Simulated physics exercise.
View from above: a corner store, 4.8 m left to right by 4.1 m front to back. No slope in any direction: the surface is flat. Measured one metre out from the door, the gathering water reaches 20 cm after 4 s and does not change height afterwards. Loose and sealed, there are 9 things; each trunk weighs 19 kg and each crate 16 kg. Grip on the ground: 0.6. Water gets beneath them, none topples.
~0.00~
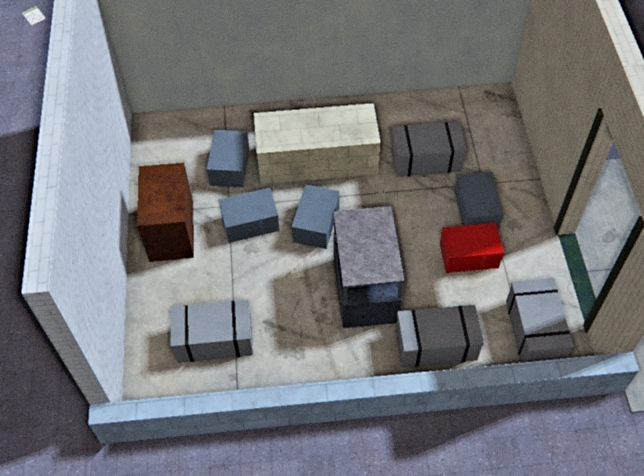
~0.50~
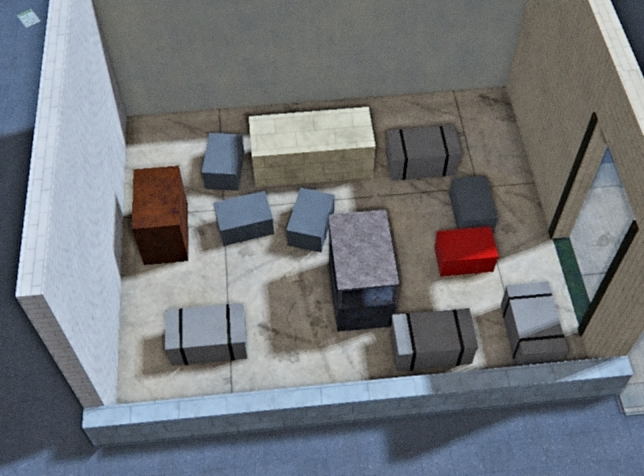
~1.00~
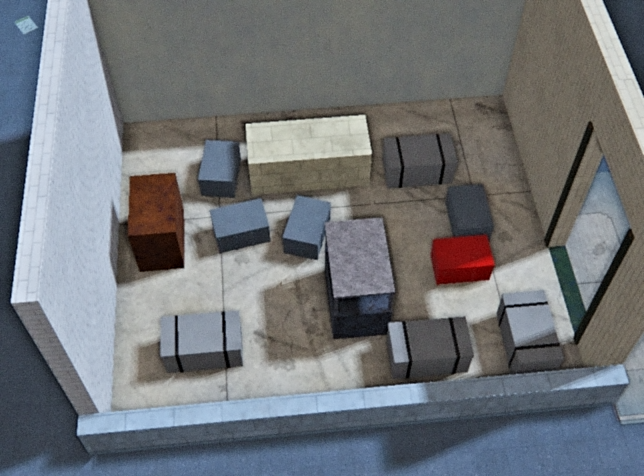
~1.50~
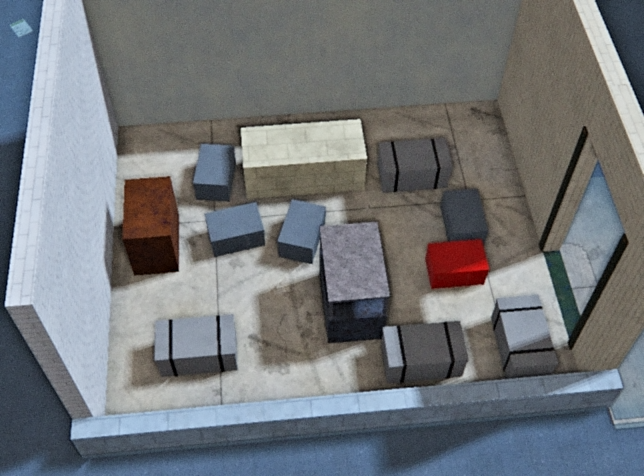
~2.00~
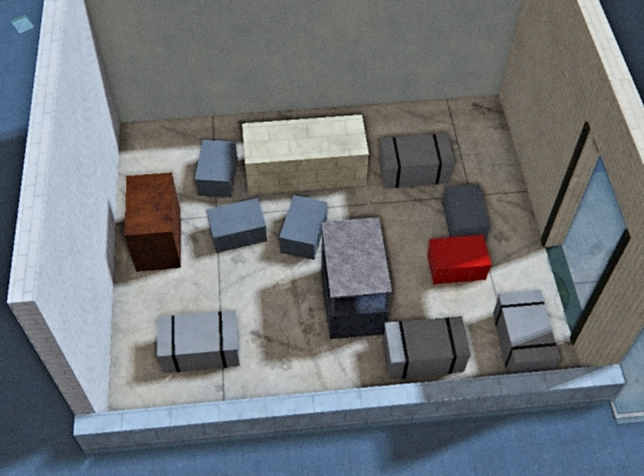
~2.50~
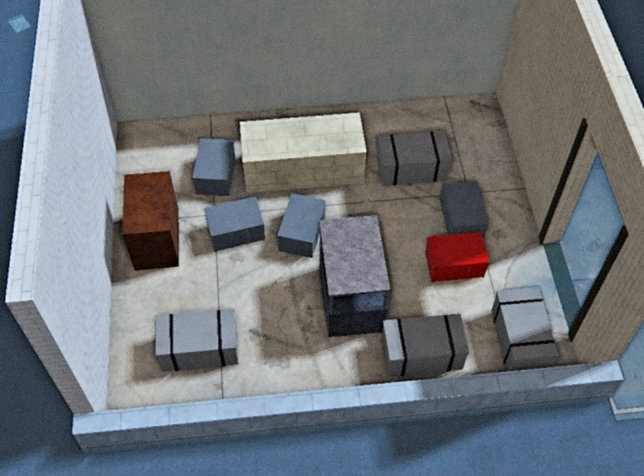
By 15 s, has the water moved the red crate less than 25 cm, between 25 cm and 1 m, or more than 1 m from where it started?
More than 1 m.
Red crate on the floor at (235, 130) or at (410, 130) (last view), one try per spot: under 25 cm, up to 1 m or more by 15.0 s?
No real movement, then a small shift.
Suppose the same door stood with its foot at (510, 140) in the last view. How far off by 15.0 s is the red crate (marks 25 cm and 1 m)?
Then the red crate is pushed slightly.
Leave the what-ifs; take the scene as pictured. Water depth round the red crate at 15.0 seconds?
About 7 cm.
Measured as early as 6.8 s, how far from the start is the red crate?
It is about 120 cm out of place by then.
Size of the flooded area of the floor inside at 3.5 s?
Wet: Near 2.0 m2.
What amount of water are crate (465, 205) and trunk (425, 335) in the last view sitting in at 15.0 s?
Some 7 cm at the first, some 10 cm at the second.
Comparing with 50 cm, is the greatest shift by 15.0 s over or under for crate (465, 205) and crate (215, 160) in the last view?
Well, one by one it's not bigger, then bigger.
After 3.5 s the red crate is near (458, 249), 0.0 m from its start, aground; 0 afloat.
After 6.8 s the red crate is near (385, 186), 1.1 m from its start, afloat; 2 afloat.
After 11.0 s the red crate is near (406, 131), 1.8 m from its start, aground; 5 afloat.
After 15.0 s the red crate is near (433, 149), 1.4 m from its start, afloat; 9 afloat.
